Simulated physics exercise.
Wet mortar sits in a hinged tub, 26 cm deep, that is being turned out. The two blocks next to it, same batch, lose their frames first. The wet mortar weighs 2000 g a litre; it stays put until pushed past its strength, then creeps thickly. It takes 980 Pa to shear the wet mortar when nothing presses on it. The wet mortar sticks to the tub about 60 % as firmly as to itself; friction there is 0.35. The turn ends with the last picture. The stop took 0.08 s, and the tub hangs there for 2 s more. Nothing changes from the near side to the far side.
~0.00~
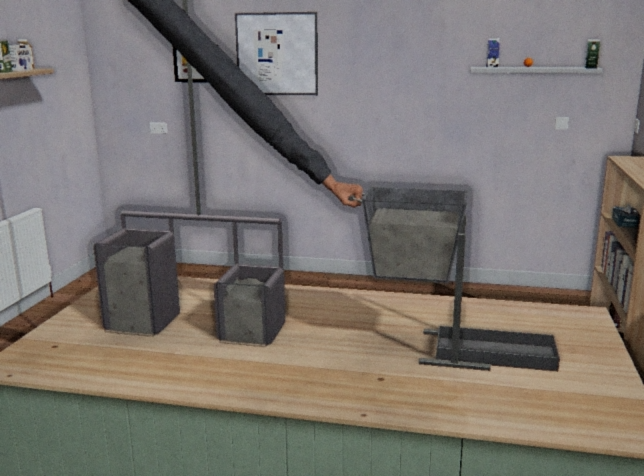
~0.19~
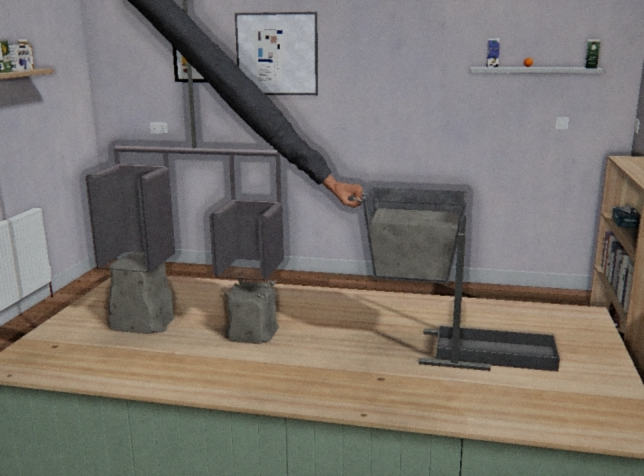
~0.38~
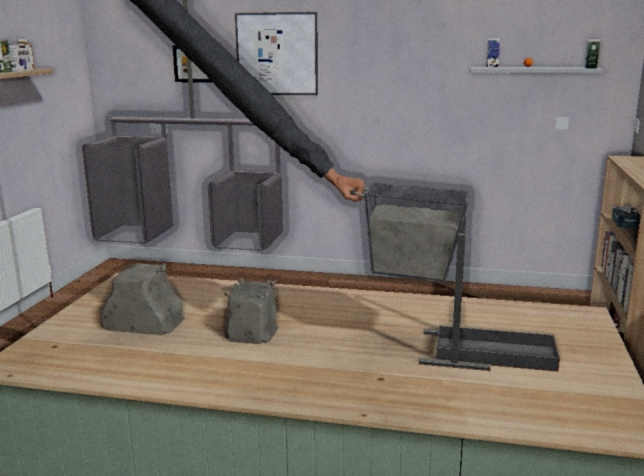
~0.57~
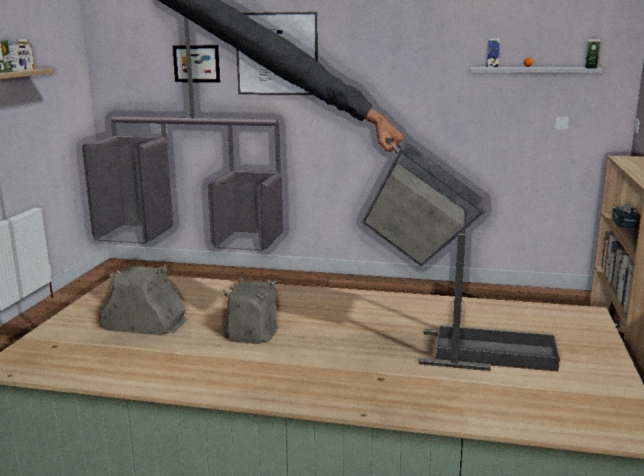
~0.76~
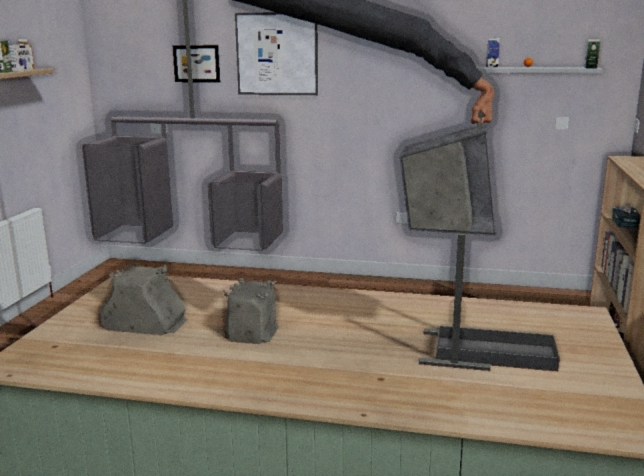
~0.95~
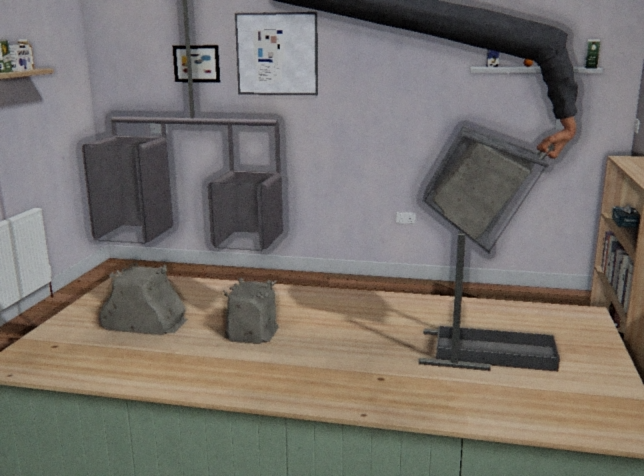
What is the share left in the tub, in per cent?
Expect roughly 0 %.
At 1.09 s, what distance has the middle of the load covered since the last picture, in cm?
Roughly 16 cm.
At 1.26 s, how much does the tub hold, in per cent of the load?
Near 0 %.
After 1.09 s, the tub is at 118 degrees and holds 48 %.
After 1.26 s, the tub is at 118 degrees and holds 0 %.
After 1.43 s, the tub is at 118 degrees and holds 0 %.
After 1.60 s, the tub is at 118 degrees and holds 0 %.
After 2.95 s, the tub is at 118 degrees and holds 0 %.
